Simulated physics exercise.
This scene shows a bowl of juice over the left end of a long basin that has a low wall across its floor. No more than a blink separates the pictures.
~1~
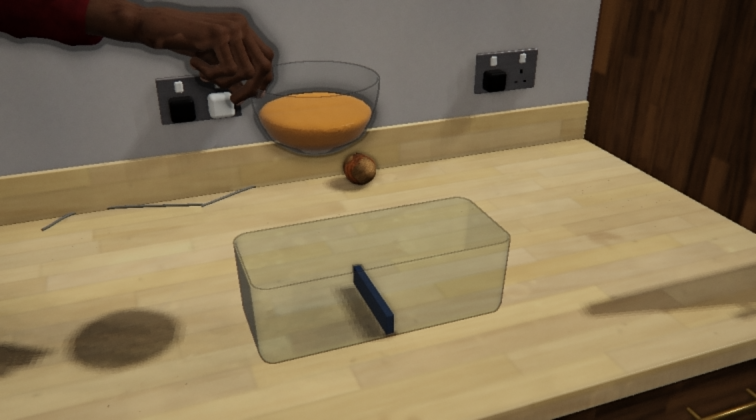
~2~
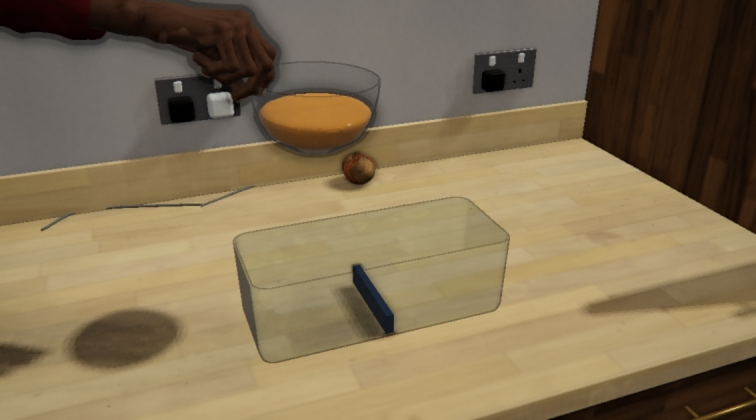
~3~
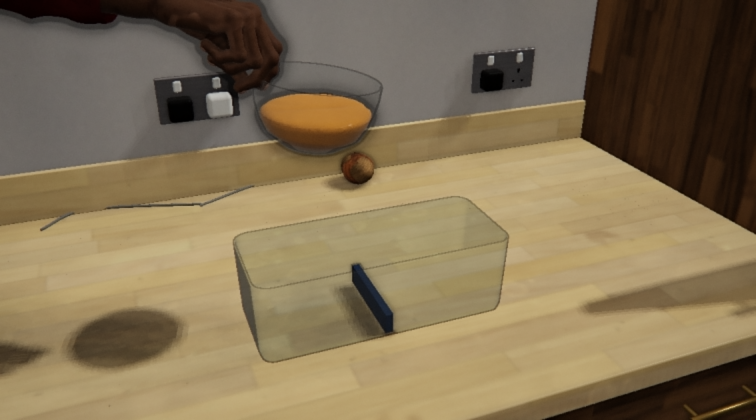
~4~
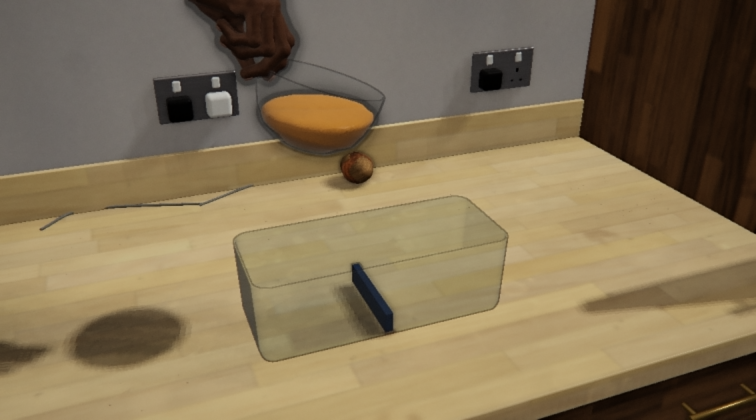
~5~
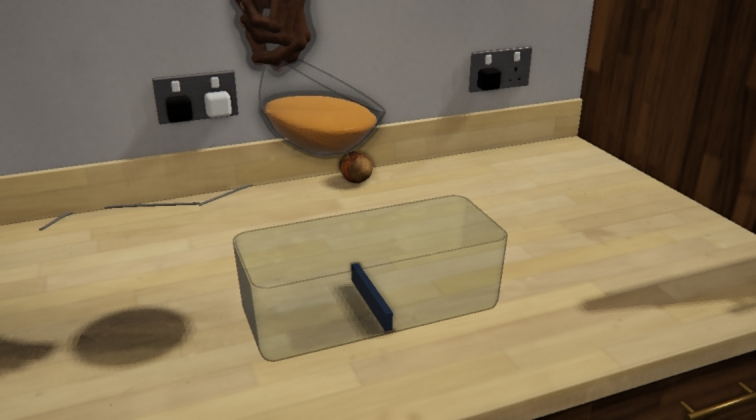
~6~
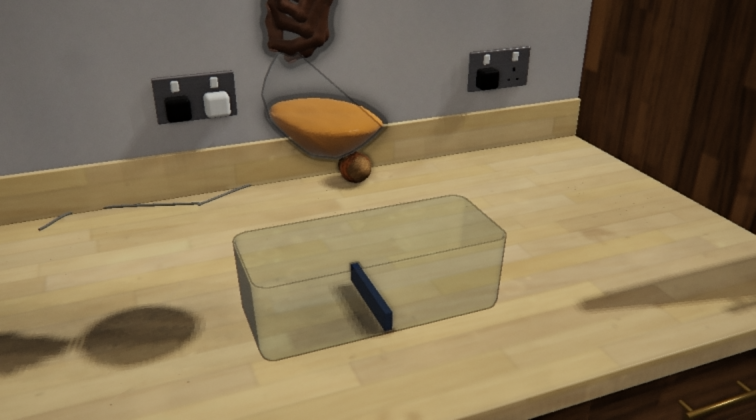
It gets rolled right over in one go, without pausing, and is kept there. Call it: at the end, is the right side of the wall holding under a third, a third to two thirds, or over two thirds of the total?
The right side holds over two thirds of the total.
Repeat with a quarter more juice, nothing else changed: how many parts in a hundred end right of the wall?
That works out to some 80 %.
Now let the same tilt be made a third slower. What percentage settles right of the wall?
It comes to near 85 per cent.
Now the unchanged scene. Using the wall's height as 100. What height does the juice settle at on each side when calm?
The left reaches some 10 %, the right about 50 %.
A moment on, the tilt is 102° and 16 per cent is still to pour, 0 is left of the wall and 24 right of it.
Next, the tilt is 104° and 1 per cent is still to pour, 9 is left of the wall and 80 right of it.
Then the tilt is 104° and 0 per cent is still to pour, 12 is left of the wall and 83 right of it.
Later the tilt is 104° and 0 per cent is still to pour, 13 is left of the wall and 83 right of it.
At rest 13 per cent lies left of the wall, 83 right of it and 4 outside.
